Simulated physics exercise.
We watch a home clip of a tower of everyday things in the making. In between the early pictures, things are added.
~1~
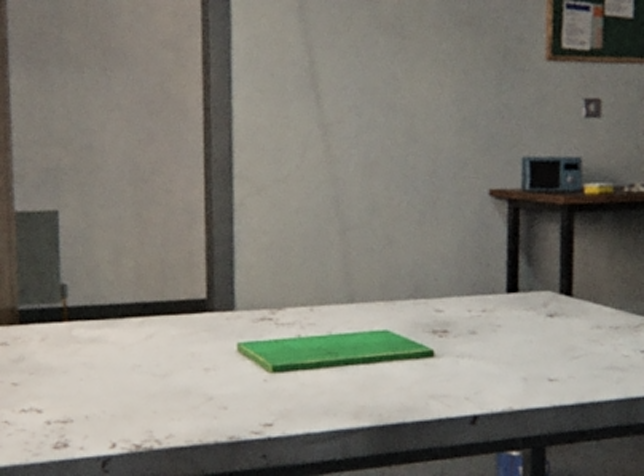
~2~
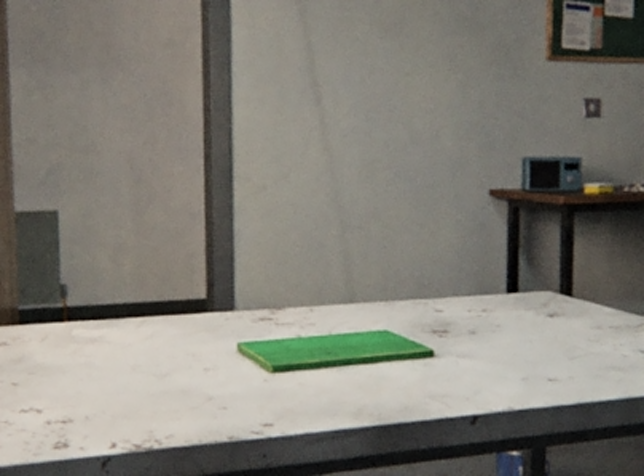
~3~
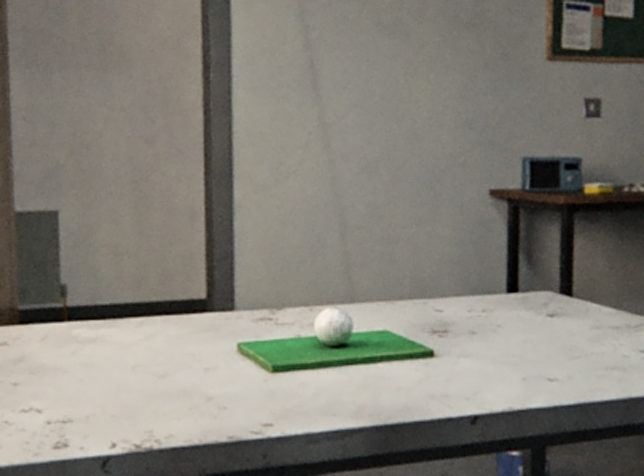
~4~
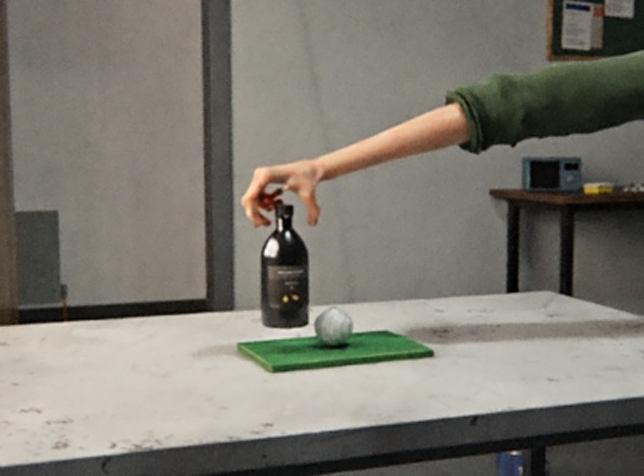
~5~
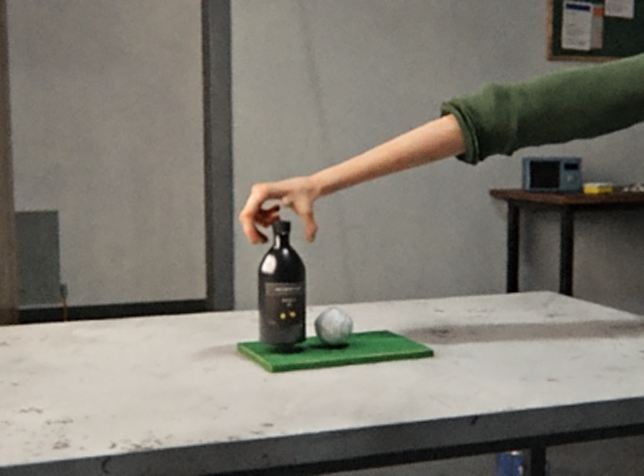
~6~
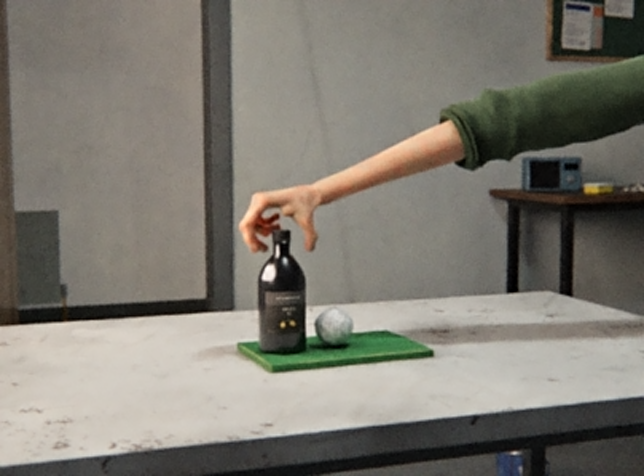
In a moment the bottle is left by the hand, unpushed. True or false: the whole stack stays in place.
True.
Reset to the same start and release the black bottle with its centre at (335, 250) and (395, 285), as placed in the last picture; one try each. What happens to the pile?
The pile collapses the first time and remains standing the second time.
Then, 0.40 s on from there, no change.
Then, 1.20 s on from there, black bottle resting near (282, 290).
In the end, all 3 unmoved. At the end, from the last picture's camera, black bottle near (282, 290). The pile holds.
